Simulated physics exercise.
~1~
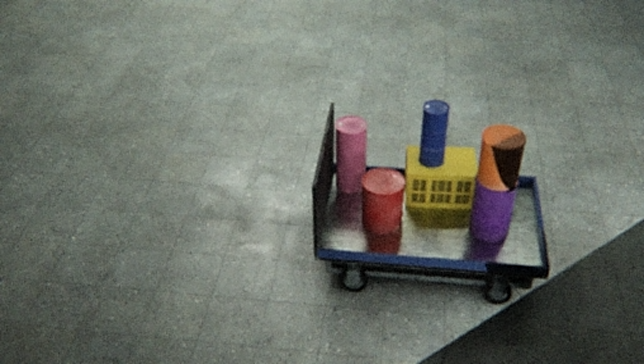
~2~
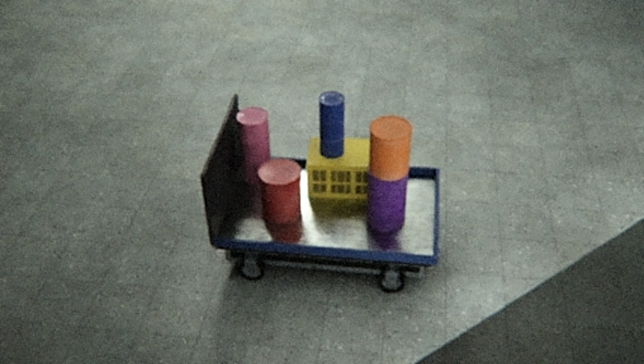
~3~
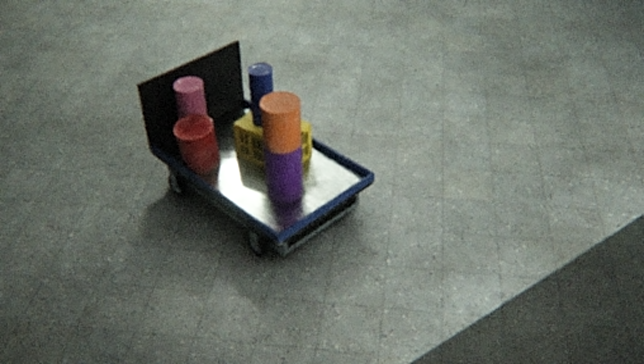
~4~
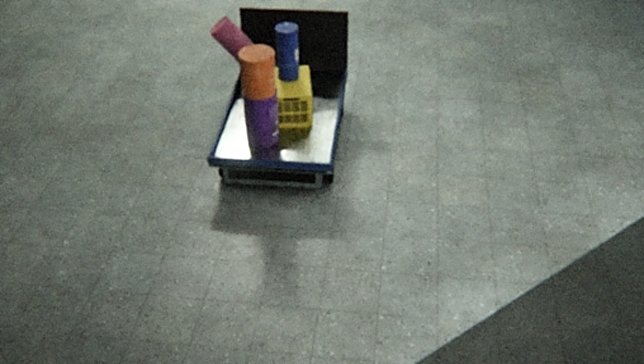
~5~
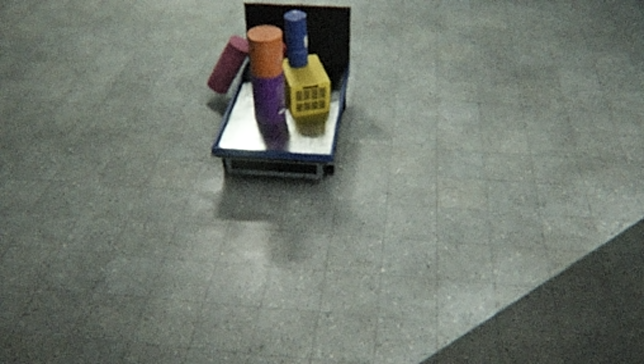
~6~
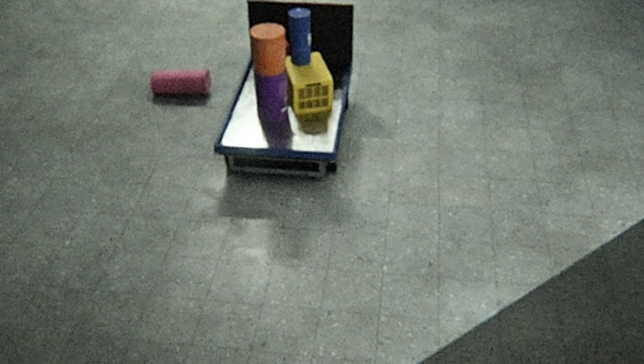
Cart of colourful containers rolling left, turning away and stopping as a pink canister topples off and ends lying on the floor.
